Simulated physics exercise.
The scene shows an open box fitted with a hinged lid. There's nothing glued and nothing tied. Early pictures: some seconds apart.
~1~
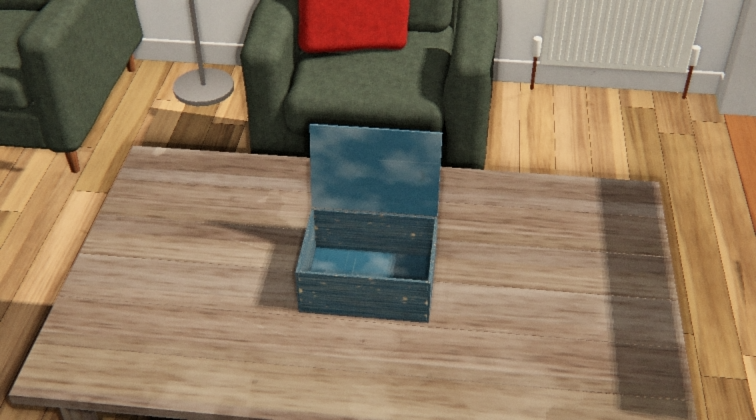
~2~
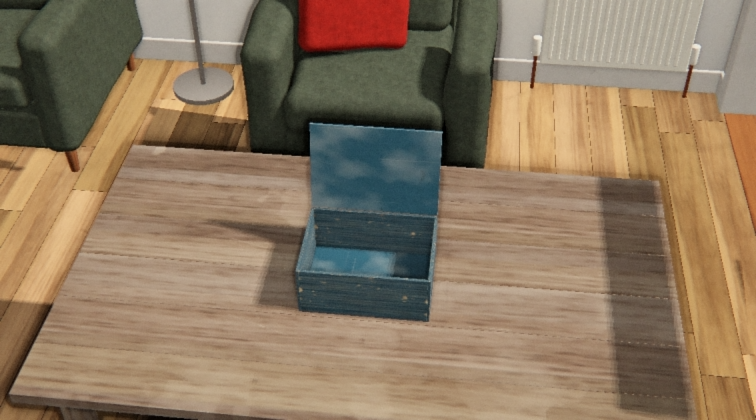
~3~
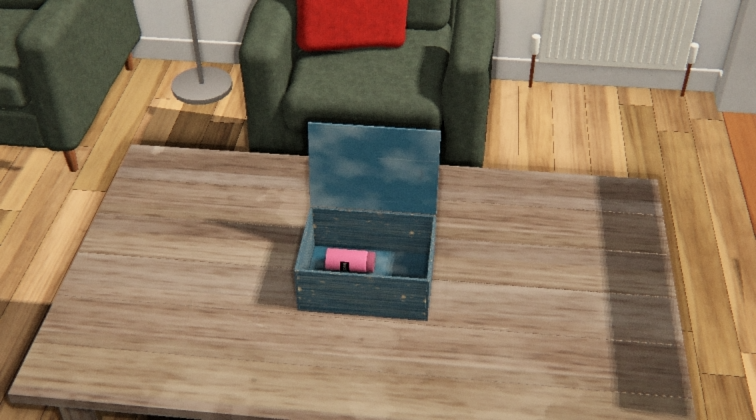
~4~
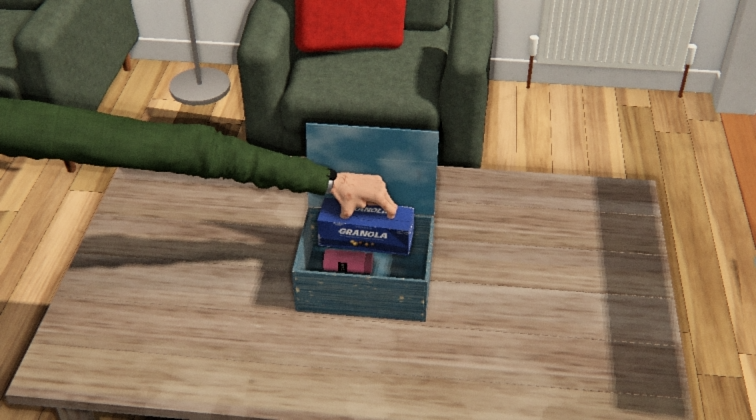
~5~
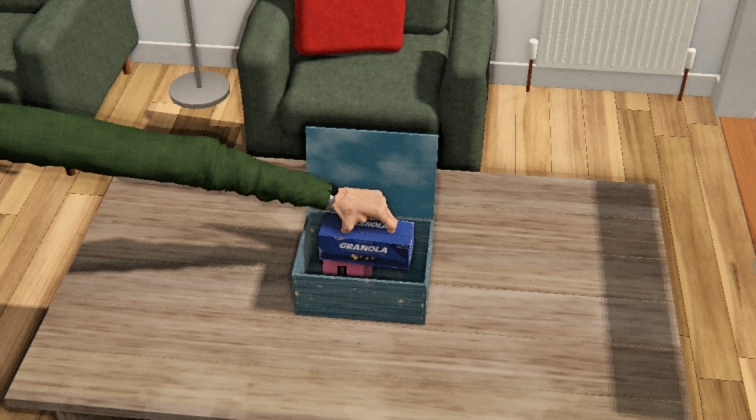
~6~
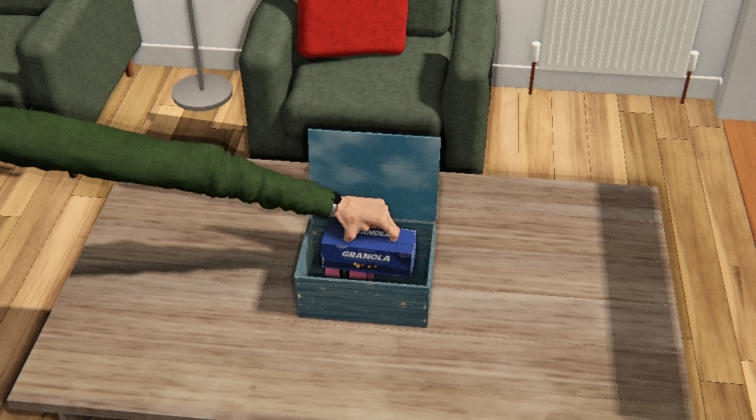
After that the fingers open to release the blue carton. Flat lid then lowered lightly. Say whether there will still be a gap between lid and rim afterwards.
Closed.
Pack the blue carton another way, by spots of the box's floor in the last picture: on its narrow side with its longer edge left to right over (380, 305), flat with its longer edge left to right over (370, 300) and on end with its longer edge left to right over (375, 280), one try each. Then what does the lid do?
Lid: First closed, second closed, third open.
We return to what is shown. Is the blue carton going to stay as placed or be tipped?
The blue carton ends up tilted.
Then, 0.60 s on from there, blue carton on its side near (365, 292).
Then, 1.40 s on from there, lid 73° above the rim; blue carton on its side near (366, 291).
Then, 1.70 s on from there, lid 48° above the rim; blue carton on its side near (366, 291); pink shaker shifted a little.
Then, 2.00 s on from there, lid 13° above the rim; blue carton on its side near (366, 291); pink shaker shifted a little.
In the end, lid shut; toppled in the box, blue carton; pink shaker unmoved. At the end, from the last picture's camera, blue carton near (366, 291).
